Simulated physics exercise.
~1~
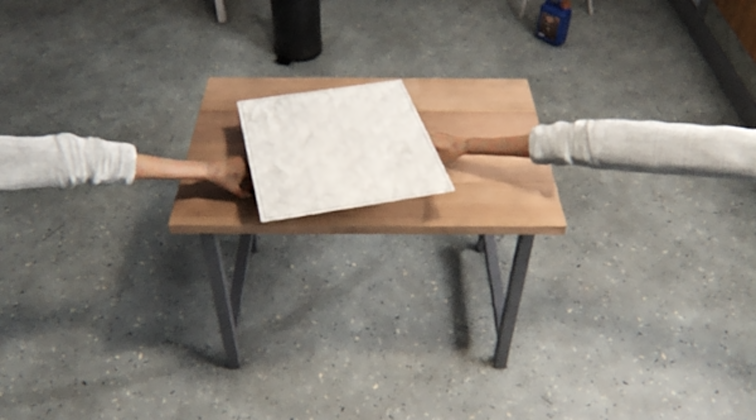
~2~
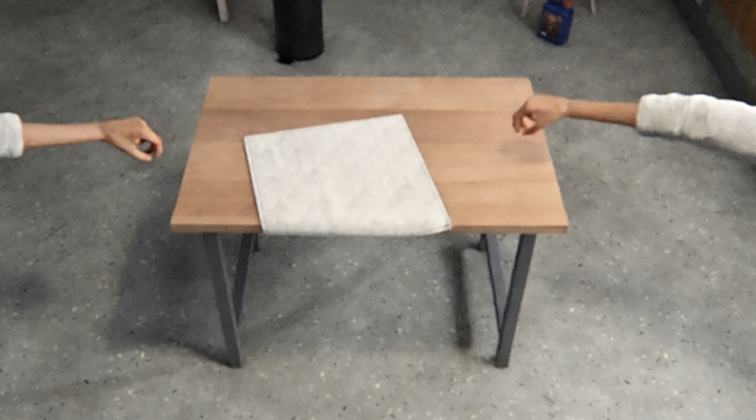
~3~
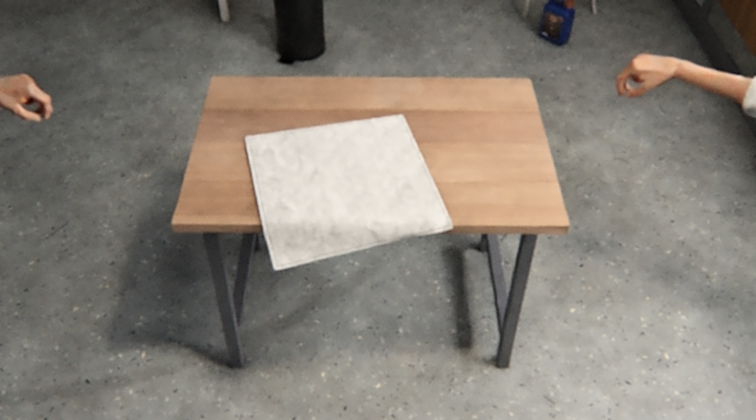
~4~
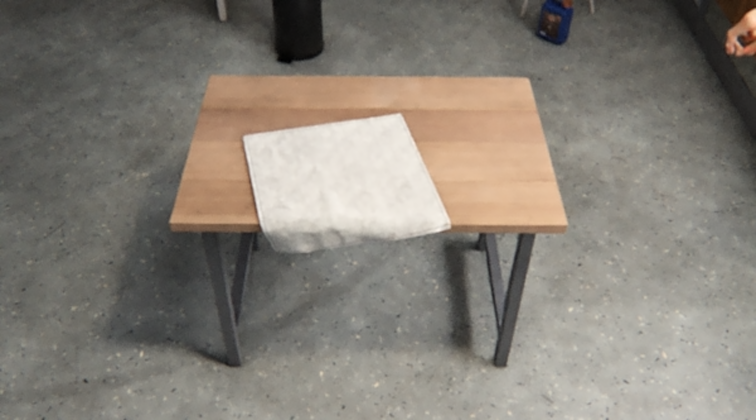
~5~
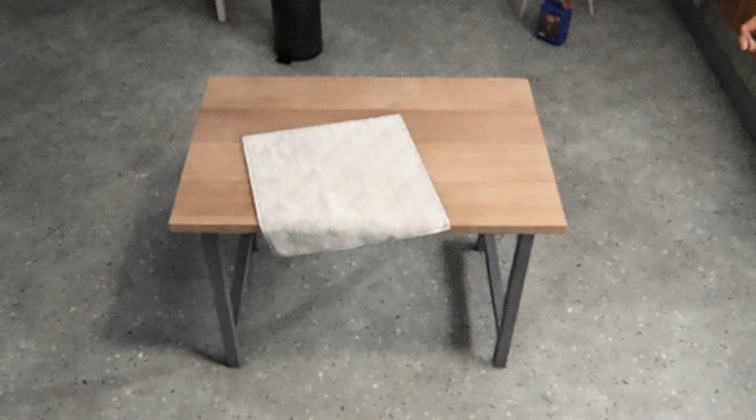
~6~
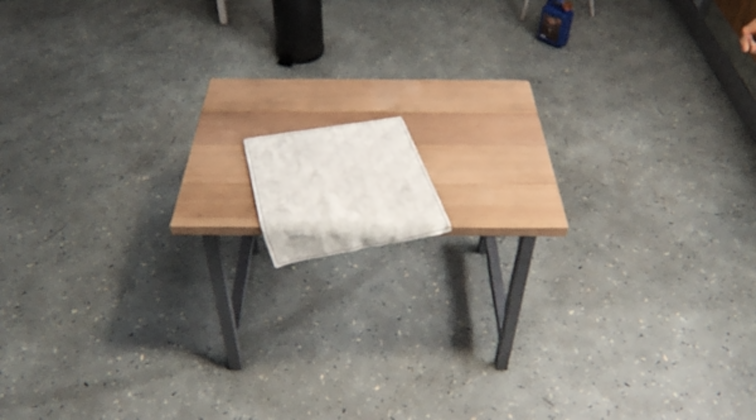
In the video, two hands hold a pale hand towel flat above a wooden side table, then let go and withdraw to either side. The towel drops onto the tabletop, its front part hanging over the near edge and swaying slightly, and it stays on the table.
